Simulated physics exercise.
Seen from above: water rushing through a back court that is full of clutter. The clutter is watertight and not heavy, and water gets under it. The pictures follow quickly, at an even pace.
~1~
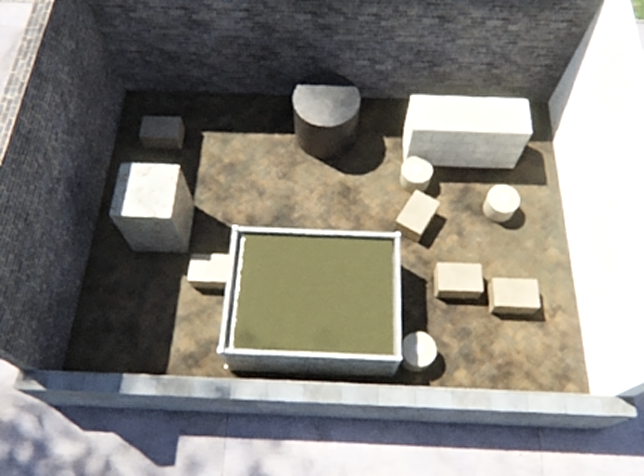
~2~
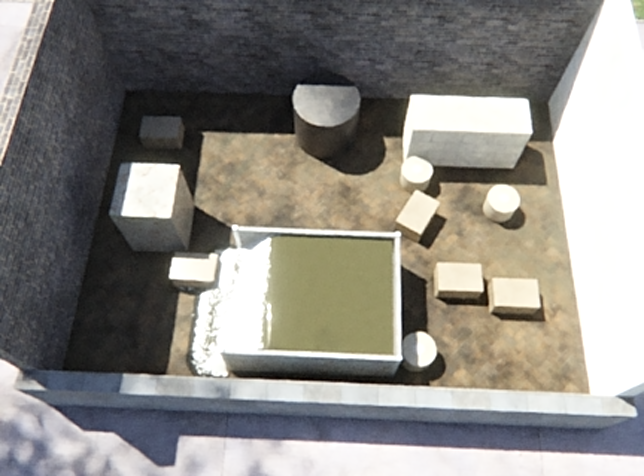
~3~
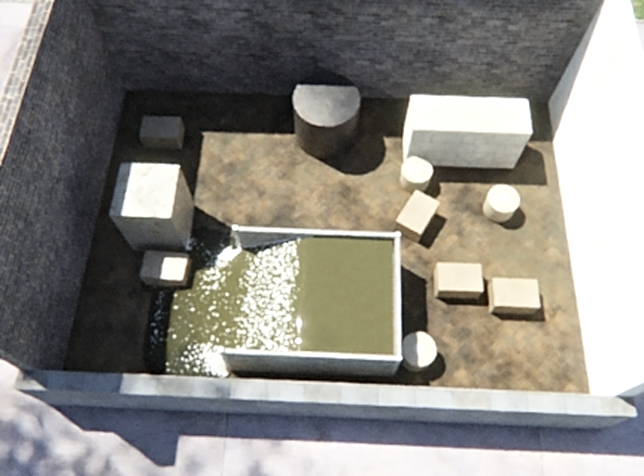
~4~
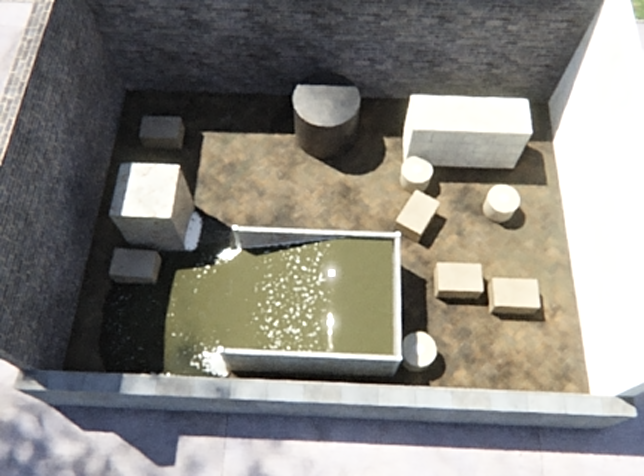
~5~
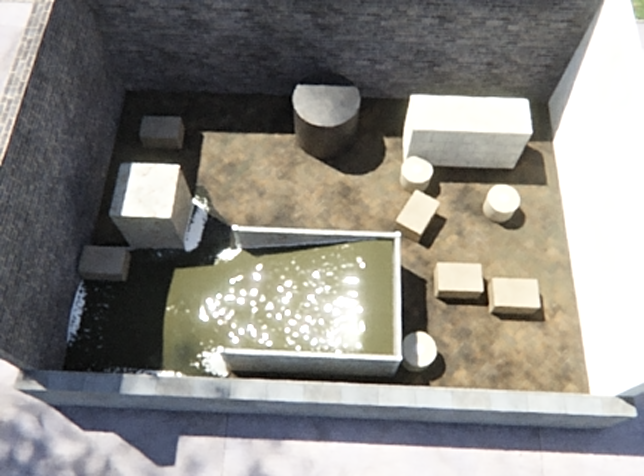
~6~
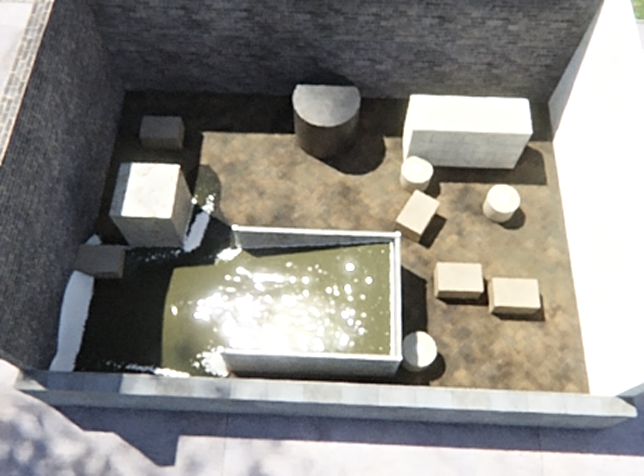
In this clip, seen from above, murky water bursts from the left side of a walled tank in a cluttered court, spreading leftward and pushing one small crate toward the left wall while the other objects stay put.
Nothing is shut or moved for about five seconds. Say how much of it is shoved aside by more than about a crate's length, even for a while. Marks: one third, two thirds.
That comes to under a third.
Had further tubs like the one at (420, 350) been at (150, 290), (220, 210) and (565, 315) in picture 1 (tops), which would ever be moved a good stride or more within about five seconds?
In turn: Yes, pushed that far, less than that.
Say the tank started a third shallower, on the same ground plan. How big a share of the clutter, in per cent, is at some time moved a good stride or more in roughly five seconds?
Roughly 20 per cent.
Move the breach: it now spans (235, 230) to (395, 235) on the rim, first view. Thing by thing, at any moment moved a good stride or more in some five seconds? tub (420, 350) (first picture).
For that one: Short of that.
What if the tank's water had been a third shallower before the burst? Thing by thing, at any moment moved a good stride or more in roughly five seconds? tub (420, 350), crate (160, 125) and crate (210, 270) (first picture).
One after the other: Not that far, moved that far, pushed that far.
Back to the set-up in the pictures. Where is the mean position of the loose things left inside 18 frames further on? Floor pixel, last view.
At about (392, 215).
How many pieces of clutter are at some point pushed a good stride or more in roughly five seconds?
That makes 2.
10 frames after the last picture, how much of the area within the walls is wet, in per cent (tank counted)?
I make it 45 per cent.
A moment on, 1 of 8 are well off their spots; 1 afloat.
Next, 2 of 8 are well off their spots; 2 afloat.
Later, 2 of 8 are well off their spots; 2 afloat.
In the end, 2 of 8 are well off their spots, and 2 have been at some point; 2 afloat.
